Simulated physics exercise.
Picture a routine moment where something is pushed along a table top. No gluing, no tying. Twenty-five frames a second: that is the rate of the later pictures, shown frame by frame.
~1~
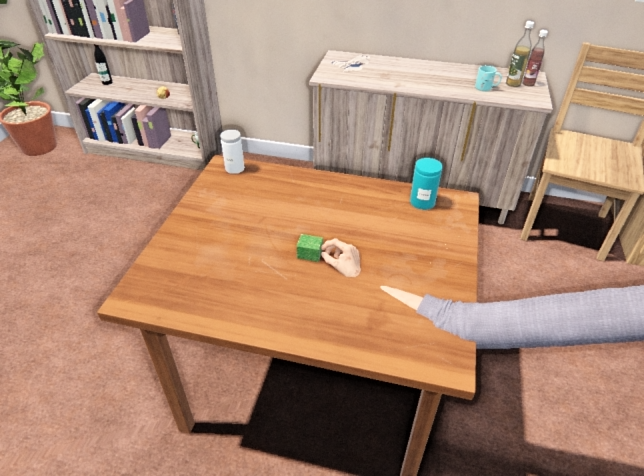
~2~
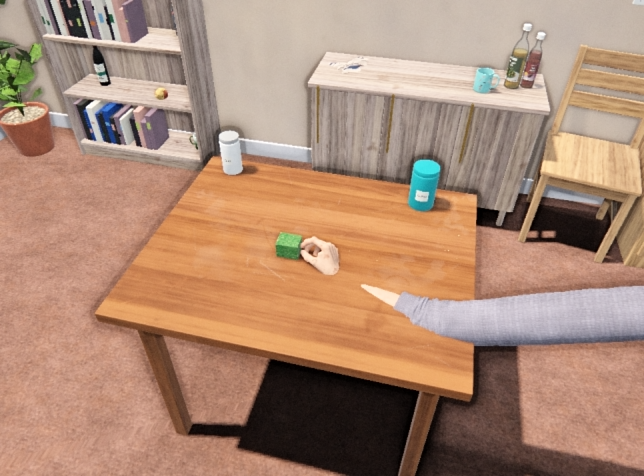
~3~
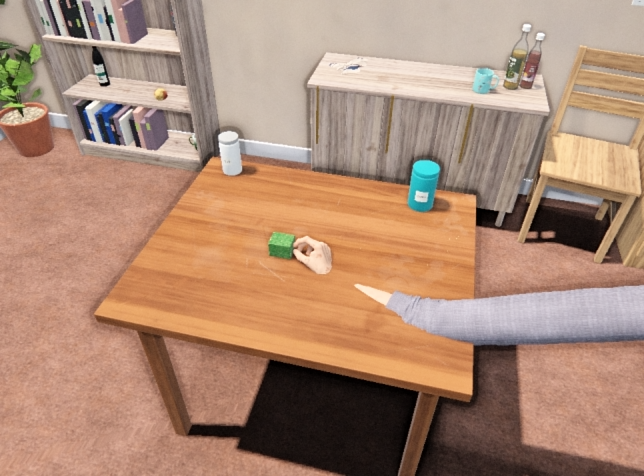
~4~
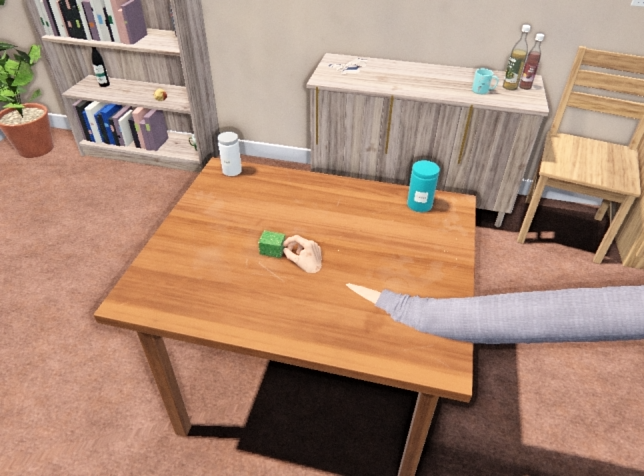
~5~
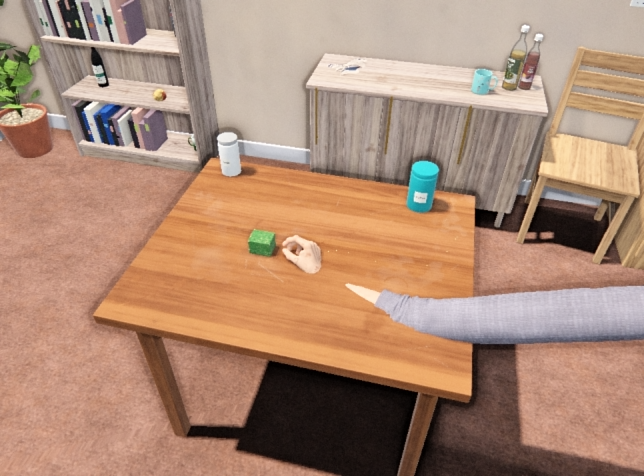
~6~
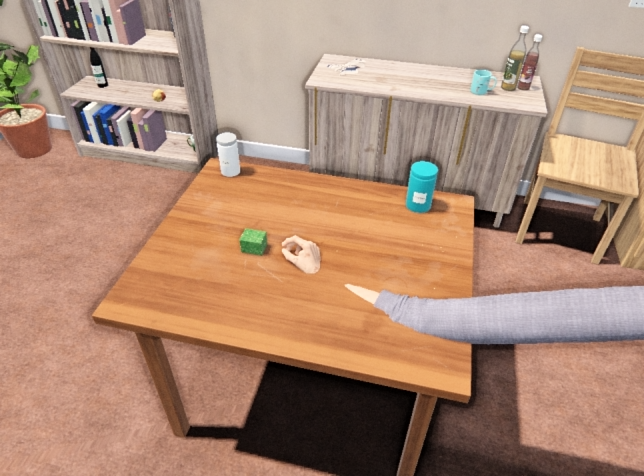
A room with a reddish-brown carpet is seen from above, looking down on a wooden table, with a bookshelf and potted plant at left and a cabinet and chair behind at right. A white container and a teal canister stand near the table's back edge, and a hand touches a small green block mid-table, a grey-sleeved arm at right. The hand pushes the block left, then stays back as the block slides slightly farther.
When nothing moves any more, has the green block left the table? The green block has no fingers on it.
No - predicted result: On the table.
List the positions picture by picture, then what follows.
The first frame shows under the hand; green block (310, 248).
The second frame shows under the hand; green block (289, 246).
The third frame shows under the hand; green block (282, 245).
The fourth frame shows green block (272, 244).
The fifth frame shows green block (262, 243) moved a little.
The sixth frame shows green block (254, 242) moved about its own width.
Then, 0.10 s later than the last frame, green block moved about its own width near (243, 240).
Then, 0.30 s later than the last frame, green block moved about its own width near (242, 240).
When it is over, moved from the start, green block. End places, in pixels of the last picture, green block near (242, 240).
